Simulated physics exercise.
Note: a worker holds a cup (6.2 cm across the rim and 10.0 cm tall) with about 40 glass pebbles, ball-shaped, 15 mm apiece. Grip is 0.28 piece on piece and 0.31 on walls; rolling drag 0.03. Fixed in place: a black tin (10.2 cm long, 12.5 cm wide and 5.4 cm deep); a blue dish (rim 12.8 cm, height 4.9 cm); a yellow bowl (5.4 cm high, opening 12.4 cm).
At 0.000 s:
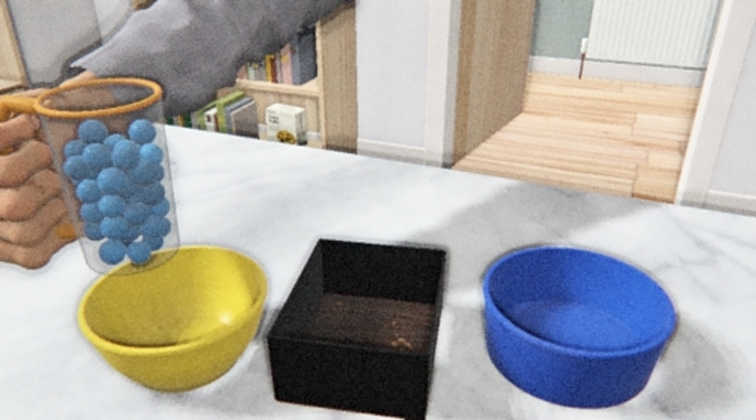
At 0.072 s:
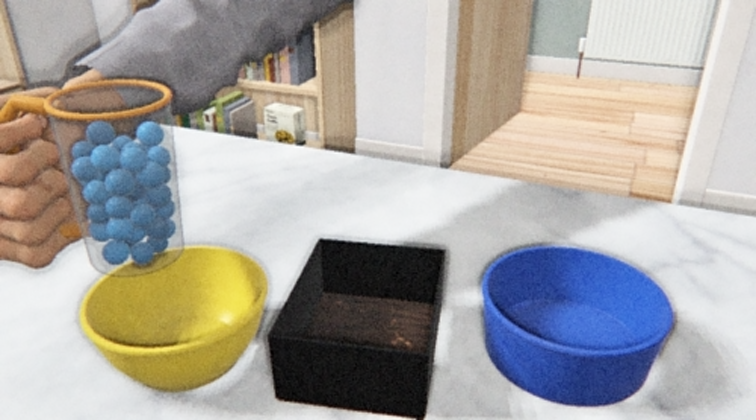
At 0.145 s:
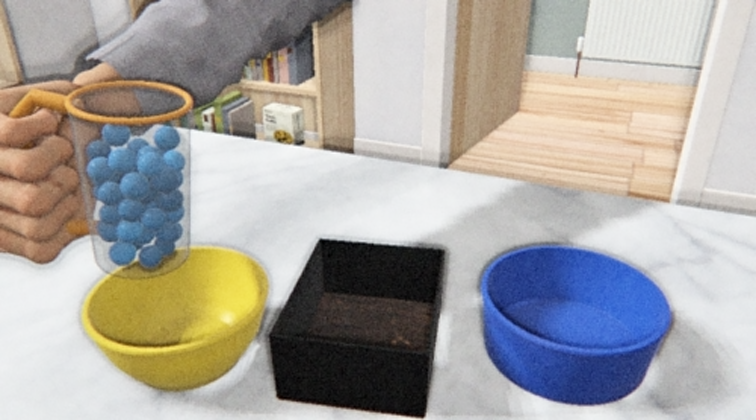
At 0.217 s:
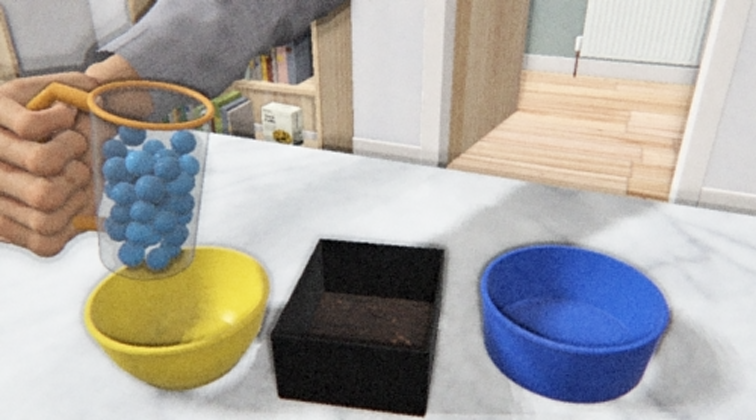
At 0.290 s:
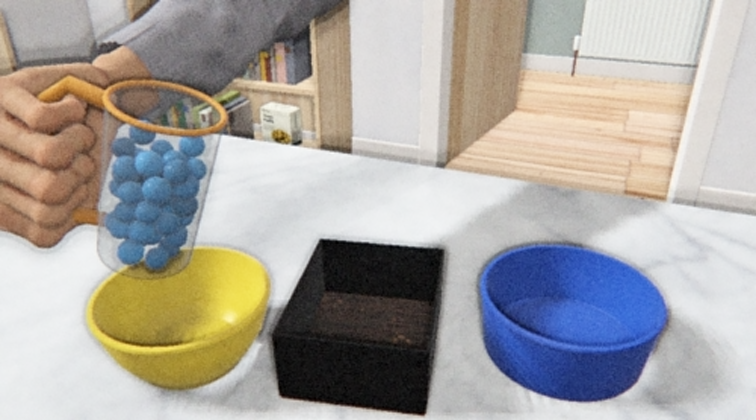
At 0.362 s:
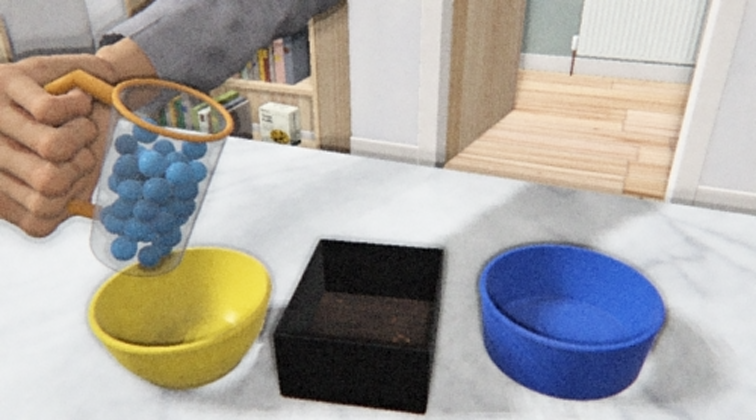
A hand shifts a clear cup of blue balls slightly right and tilts it rightward.
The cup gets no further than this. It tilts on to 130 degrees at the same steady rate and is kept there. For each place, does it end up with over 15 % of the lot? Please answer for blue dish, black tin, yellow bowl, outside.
Blue dish: No, black tin: Yes, yellow bowl: No, outside: Yes.
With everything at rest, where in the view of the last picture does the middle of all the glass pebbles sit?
I'd point at roughly (380, 337).
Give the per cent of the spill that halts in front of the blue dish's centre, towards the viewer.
90 %.
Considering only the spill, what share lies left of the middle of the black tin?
Roughly 20 per cent.
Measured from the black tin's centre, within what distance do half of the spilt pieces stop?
Roughly 48 cm.
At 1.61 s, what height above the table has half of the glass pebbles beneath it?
The answer is about 12 centimetres.
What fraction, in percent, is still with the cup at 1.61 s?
I'd put it at around 40 per cent.
Then, at 0.84 s, tilt 60 degrees; cup 100 %; middle of all pieces near (133, 173).
Then, at 1.24 s, tilt 91 degrees; cup 100 %; middle of all pieces near (141, 158).
Then, at 1.61 s, tilt 119 degrees; black tin 25 %, cup 40 %, outside 5 %, in the air 25 %; middle of all pieces near (254, 250).
After 1.96 s, tilt 130 degrees; black tin 75 %, outside 20 %; middle of all pieces near (378, 361).
In the end, at 3.8 s, black tin 75 %, cup 0 %, blue dish 0 %, outside 25 %, yellow bowl 0 %.
